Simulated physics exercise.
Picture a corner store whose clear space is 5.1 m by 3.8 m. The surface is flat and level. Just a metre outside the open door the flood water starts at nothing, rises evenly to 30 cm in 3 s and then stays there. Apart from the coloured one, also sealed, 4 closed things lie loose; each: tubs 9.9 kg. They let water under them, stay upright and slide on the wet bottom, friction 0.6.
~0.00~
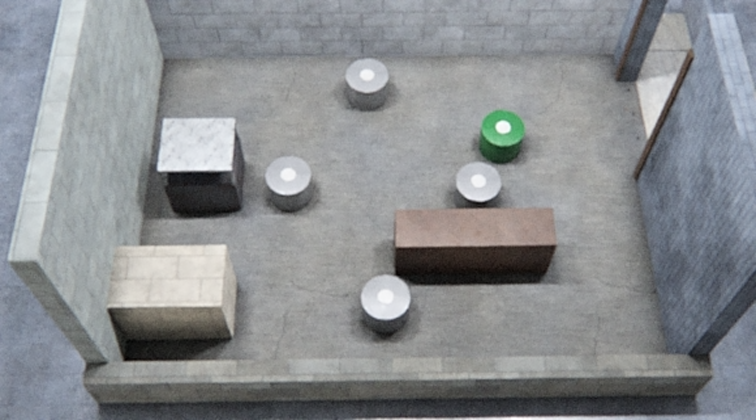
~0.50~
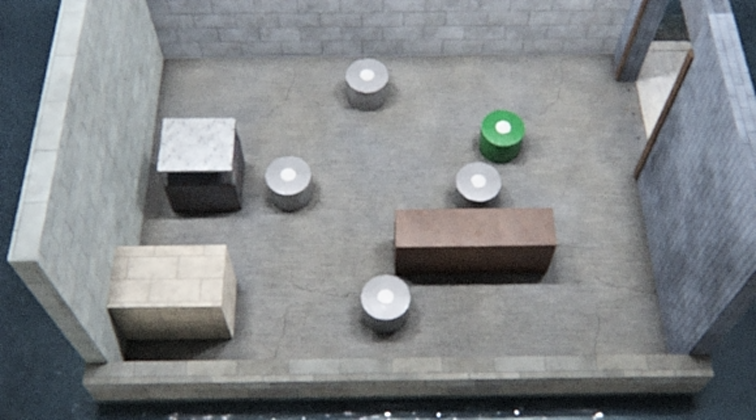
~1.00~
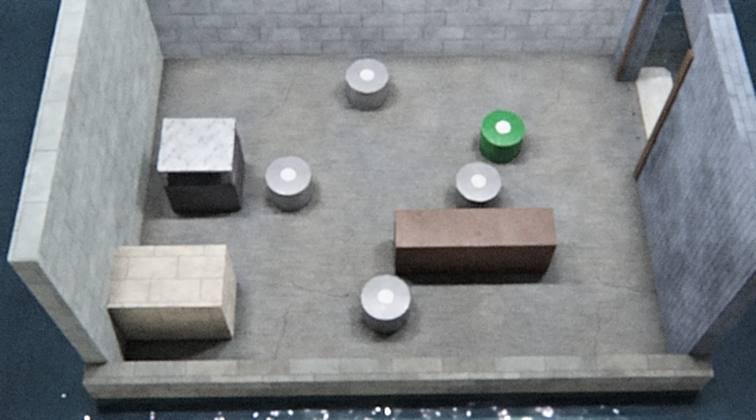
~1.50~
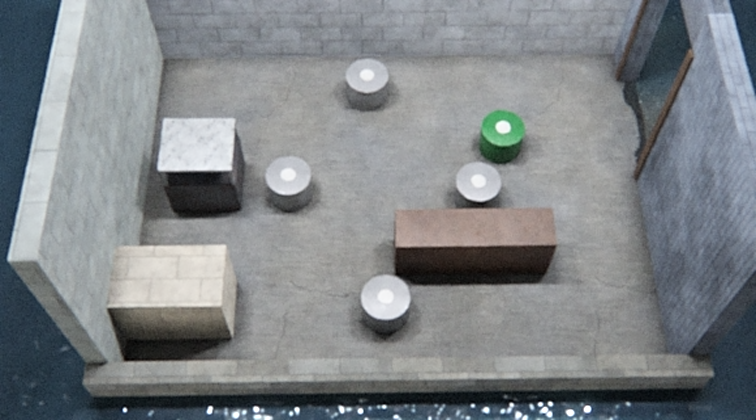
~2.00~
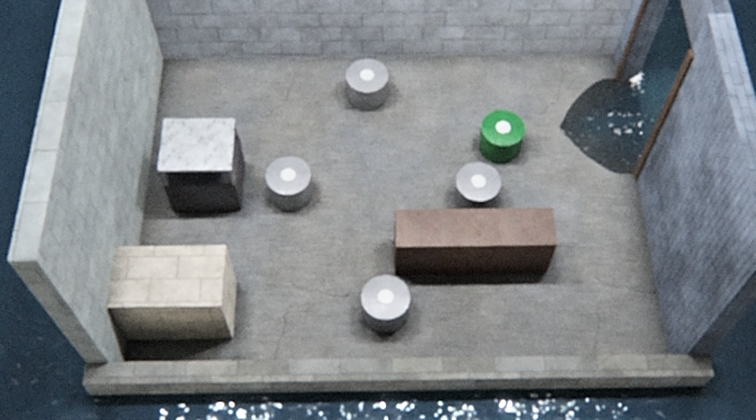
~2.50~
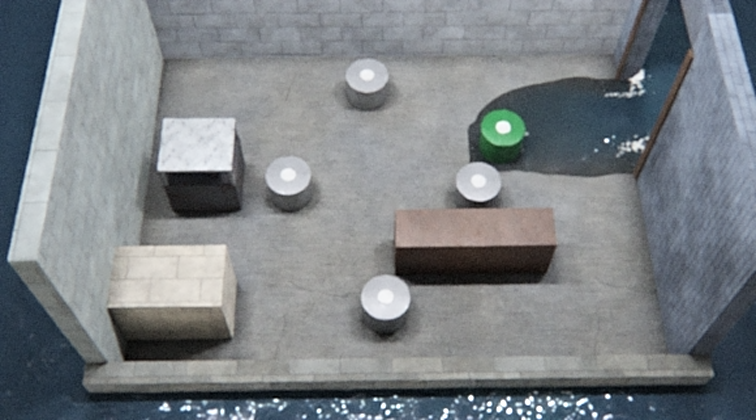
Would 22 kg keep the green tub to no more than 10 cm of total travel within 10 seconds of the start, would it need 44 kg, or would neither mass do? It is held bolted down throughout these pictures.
It needs 44 kg.
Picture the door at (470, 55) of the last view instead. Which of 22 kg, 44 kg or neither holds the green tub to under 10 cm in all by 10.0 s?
In that case only the larger load is enough.
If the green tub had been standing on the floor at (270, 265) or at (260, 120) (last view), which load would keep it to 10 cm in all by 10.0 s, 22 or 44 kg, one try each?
Heavier load only; heavier load only.
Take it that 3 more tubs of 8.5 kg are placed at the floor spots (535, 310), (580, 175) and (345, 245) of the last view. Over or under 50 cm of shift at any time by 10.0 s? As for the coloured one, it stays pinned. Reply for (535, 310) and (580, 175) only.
The first is not as far, the second further.
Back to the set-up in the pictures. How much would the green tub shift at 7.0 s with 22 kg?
80 cm.
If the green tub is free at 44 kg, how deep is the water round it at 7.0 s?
10 cm, roughly.
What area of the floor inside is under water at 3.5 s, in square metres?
Roughly 5.0 m2.
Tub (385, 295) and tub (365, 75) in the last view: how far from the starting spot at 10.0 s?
Shifts: 20 cm / 200 cm.
After 3.5 s the green tub would be 11 cm from its start with 22 kg and 0 cm from its start with 44 kg; 9 cm of water round it then.
After 4.5 s the green tub would be 56 cm from its start with 22 kg and 0 cm from its start with 44 kg; 9 cm of water round it then.
After 7.0 s the green tub would be 73 cm from its start with 22 kg and 0 cm from its start with 44 kg; 10 cm of water round it then.
After 10.0 s the green tub would be 100 cm from its start with 22 kg and 0 cm from its start with 44 kg; 13 cm of water round it then.
